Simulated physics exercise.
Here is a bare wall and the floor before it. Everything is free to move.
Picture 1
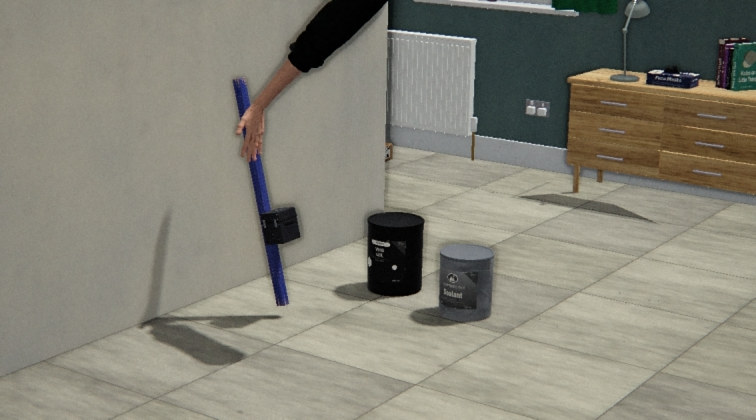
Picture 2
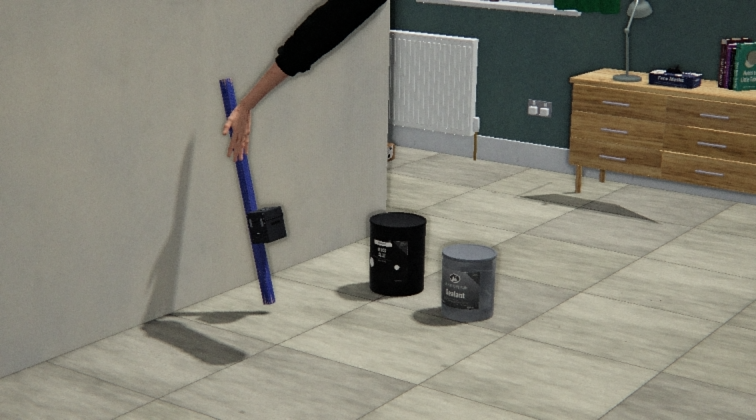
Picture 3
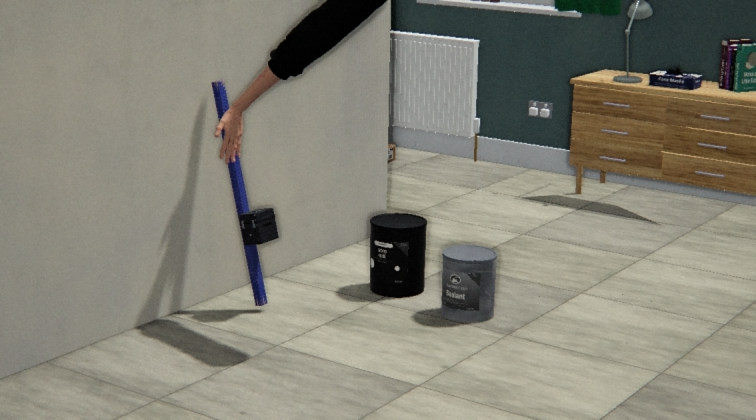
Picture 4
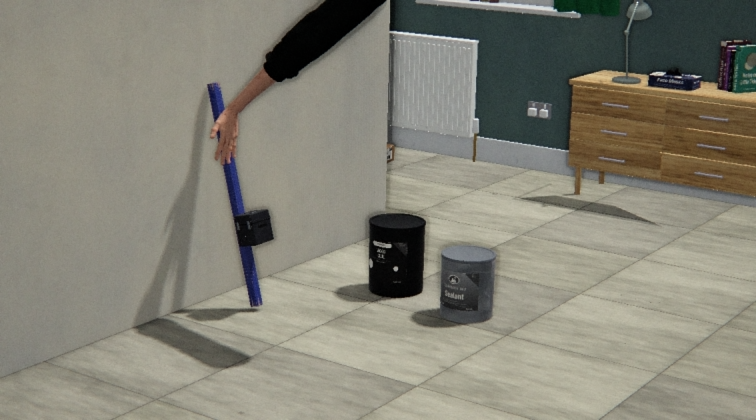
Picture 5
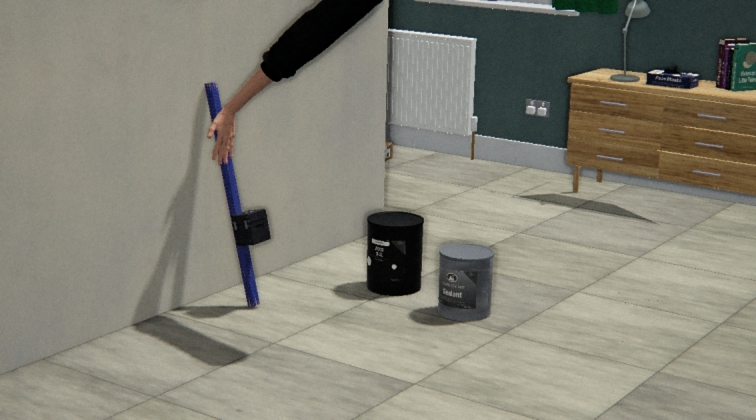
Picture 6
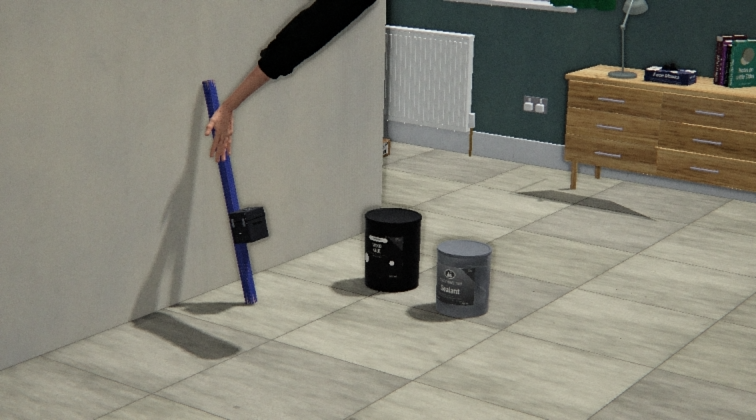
A blue pole with a black block attached, held near its top by a hand in a black sleeve, moves a short way left toward a bare wall. It comes to lean on the wall, the hand still gripping it, while a black pail and a grey pail stay on the floor.
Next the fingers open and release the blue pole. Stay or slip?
As it turns out, it remains leaning.
Then, 0.20 s on from there, no change.
Then, 0.50 s on from there, blue pole resting near (230, 193).
In the end, all 3 unmoved. At the end, from the last picture's camera, blue pole near (230, 193). The pole stays up.
